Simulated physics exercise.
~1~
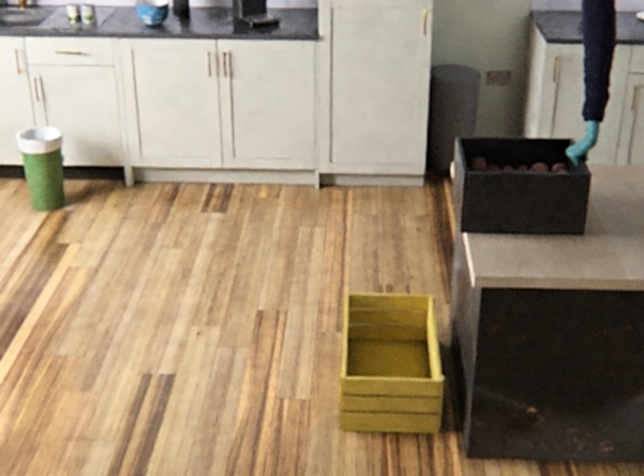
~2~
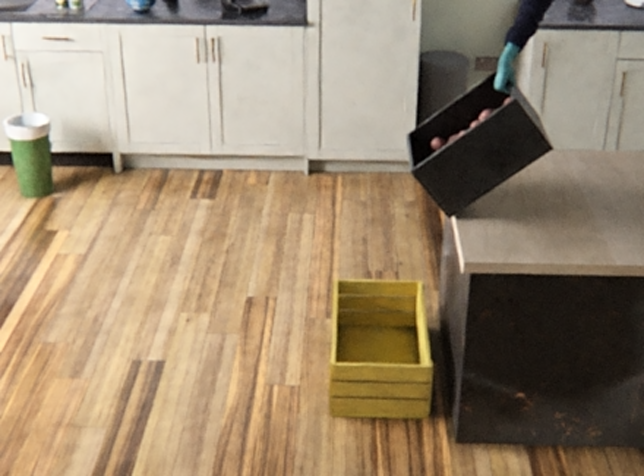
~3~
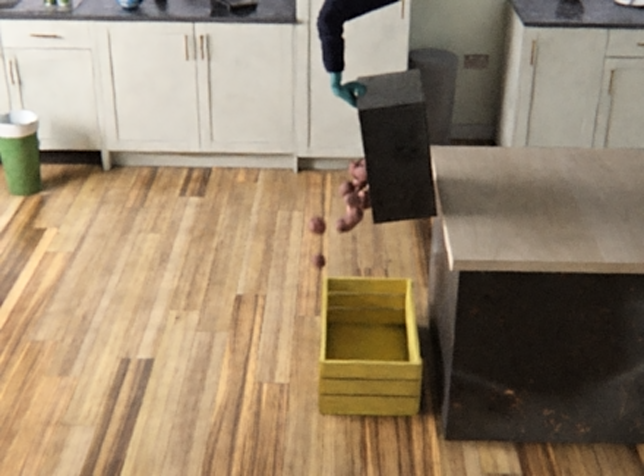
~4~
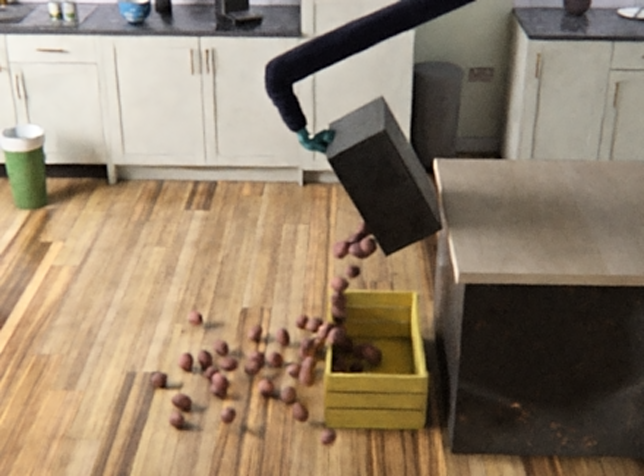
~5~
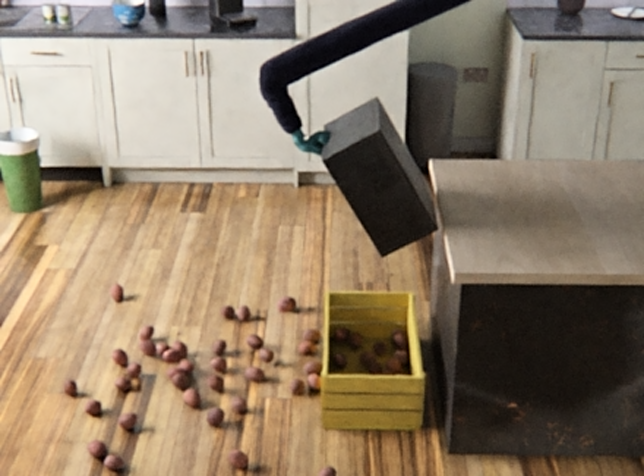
In the video, a teal-gloved hand tips a black box of red potatoes off the edge of a bench, spilling them toward a yellow trough on the wooden floor; some land inside, but many scatter across the floor to the left, while the box stays tilted.
